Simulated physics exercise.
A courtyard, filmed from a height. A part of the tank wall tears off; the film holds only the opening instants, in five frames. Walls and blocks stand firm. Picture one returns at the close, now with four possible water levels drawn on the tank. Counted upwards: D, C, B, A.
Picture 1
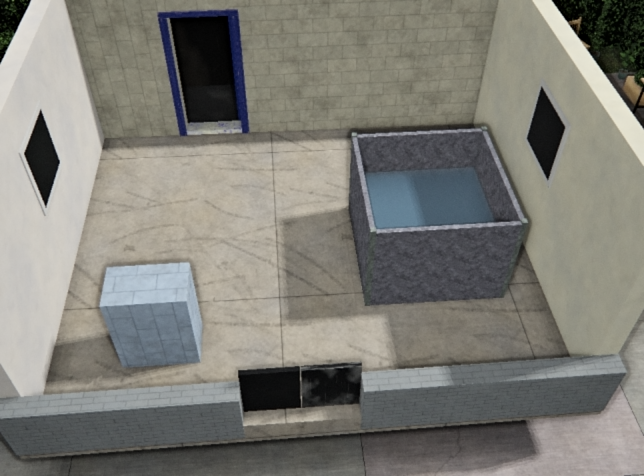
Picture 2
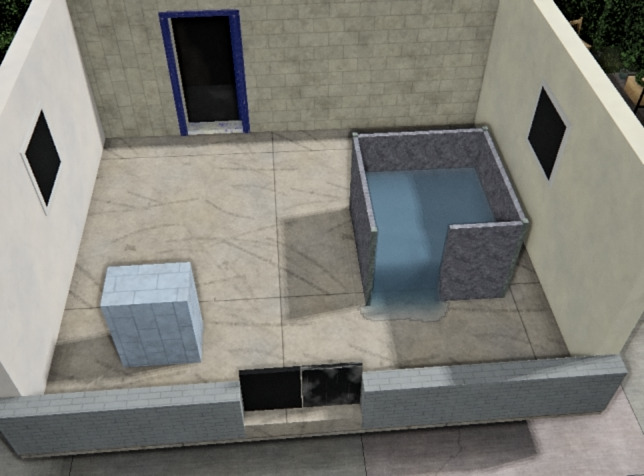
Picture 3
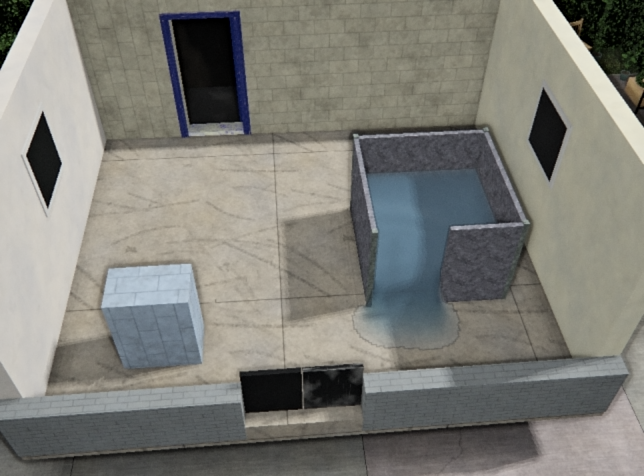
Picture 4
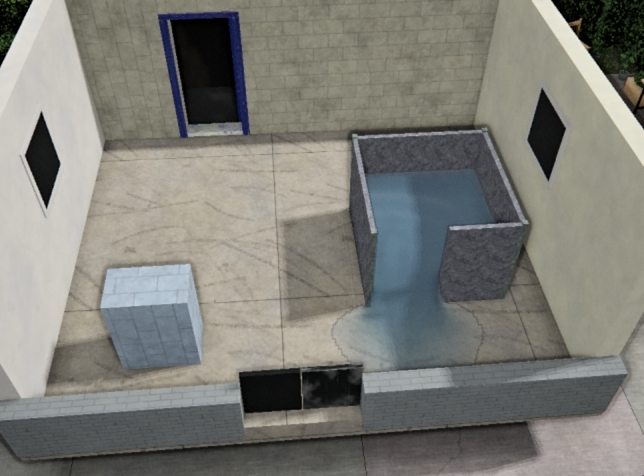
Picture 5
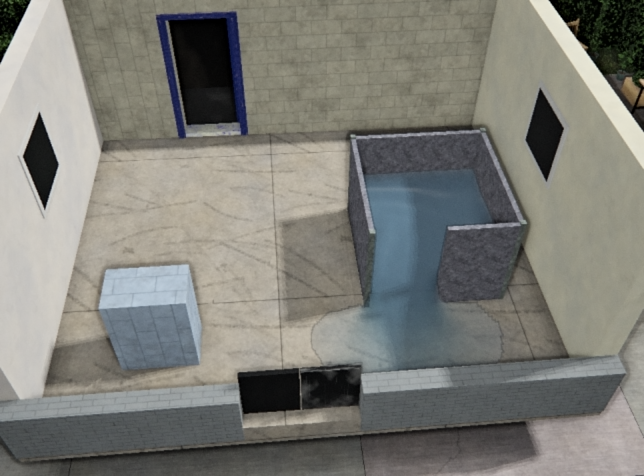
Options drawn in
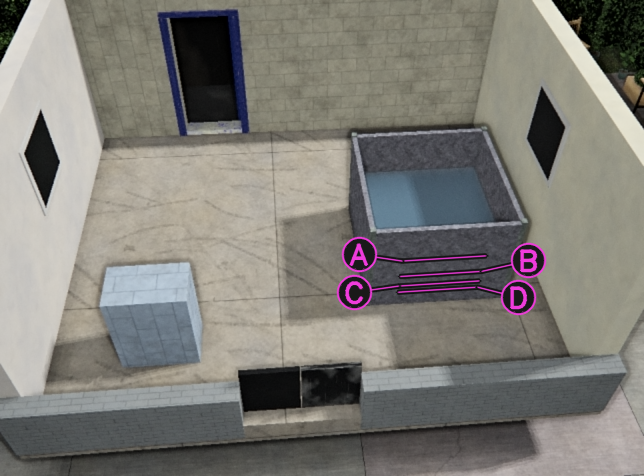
A walled, roofless courtyard with a pale, stained floor is seen from above, a blue-framed dark doorway in the back wall and dark windows in both side walls. A grey stone tank of still blue water stands at right, a pale block at left, and a low front wall has a dark central opening. A front section of the tank opens and water pours out, spreading across the floor toward the viewer.
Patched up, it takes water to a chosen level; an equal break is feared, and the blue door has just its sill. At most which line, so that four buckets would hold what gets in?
The answer is mark B.
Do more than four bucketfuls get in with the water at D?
No.
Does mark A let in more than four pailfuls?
Yes, it does.
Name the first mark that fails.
It is A.
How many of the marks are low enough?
Three.
In magenta, A at (444, 258); B at (441, 273); C at (439, 283); D at (437, 289); from the bottom up D, C, B, A.
Choosing A, about 8 bucketfuls get in.
Choosing B, a splash gets over, under a bucket.
Choosing C, nothing gets over.
Choosing D, nothing gets over.
